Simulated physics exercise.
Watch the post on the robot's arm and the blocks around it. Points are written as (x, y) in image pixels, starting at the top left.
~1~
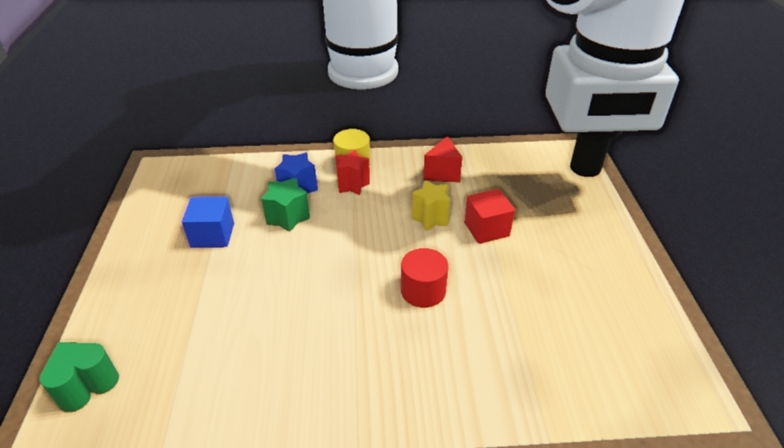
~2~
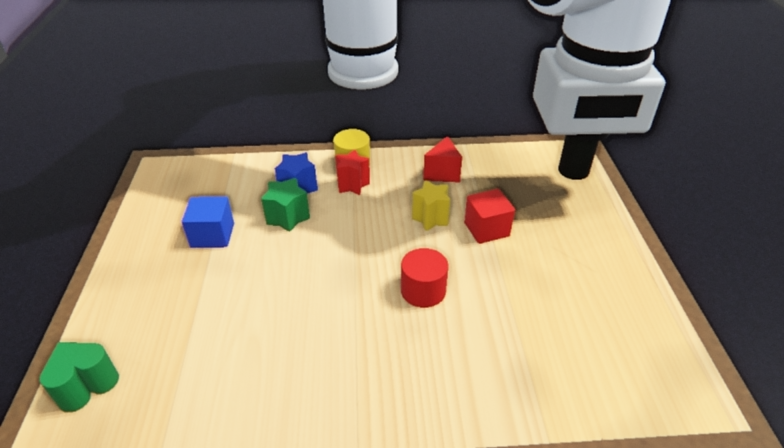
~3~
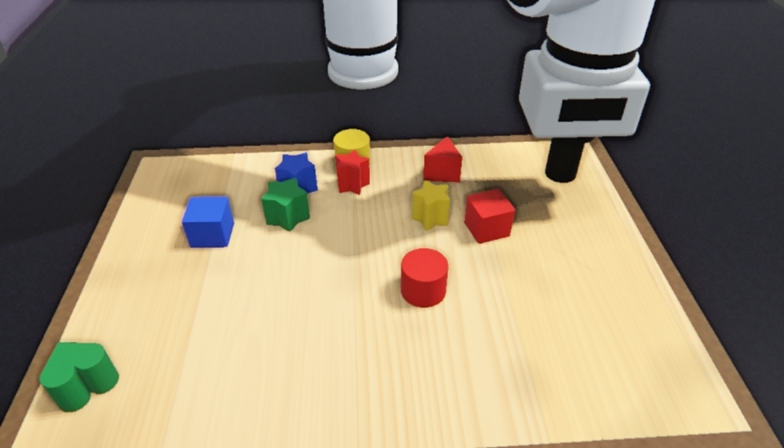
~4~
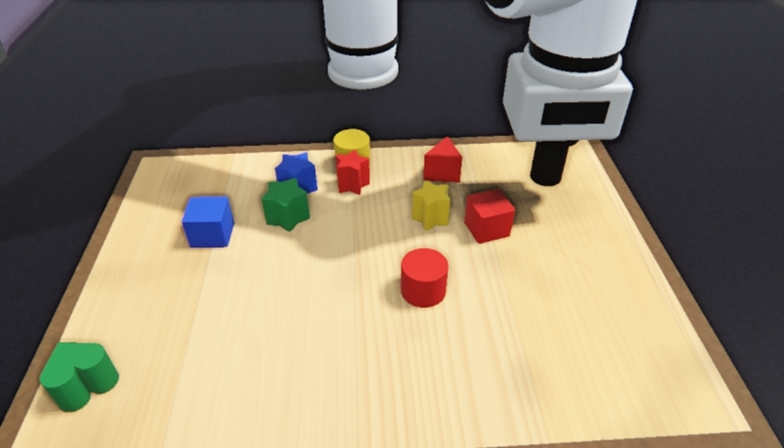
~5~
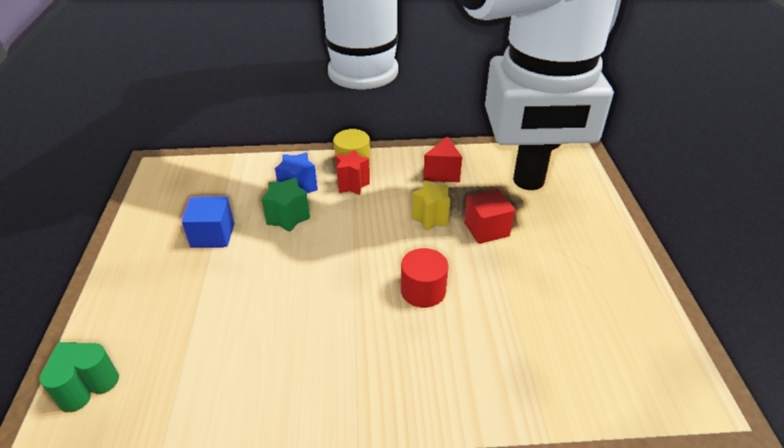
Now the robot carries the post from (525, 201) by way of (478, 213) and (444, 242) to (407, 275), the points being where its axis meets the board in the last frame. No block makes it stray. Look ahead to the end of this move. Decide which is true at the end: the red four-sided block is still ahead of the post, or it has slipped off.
I'd say it has come free.
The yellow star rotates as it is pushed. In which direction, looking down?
From overhead, clockwise.
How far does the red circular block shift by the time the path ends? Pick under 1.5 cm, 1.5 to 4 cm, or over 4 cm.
Movement: 1.5 to 4 cm.
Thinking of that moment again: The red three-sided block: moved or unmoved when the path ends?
It is not moved.
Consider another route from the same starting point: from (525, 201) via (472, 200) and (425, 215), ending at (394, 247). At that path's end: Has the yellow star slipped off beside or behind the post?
Answer: No.
The first path, step by step. One third of the way, post (480, 194); red four-sided block (480, 213), turned 30° anticlockwise.
Two thirds of the way, post (445, 223); yellow star (427, 198), turned 55° clockwise; red four-sided block (471, 235), turned 110° anticlockwise.
At the end, post (408, 255); red circular block (419, 278); yellow star (427, 198), turned 60° clockwise; red three-sided block in place; red four-sided block (468, 239), turned 125° anticlockwise.
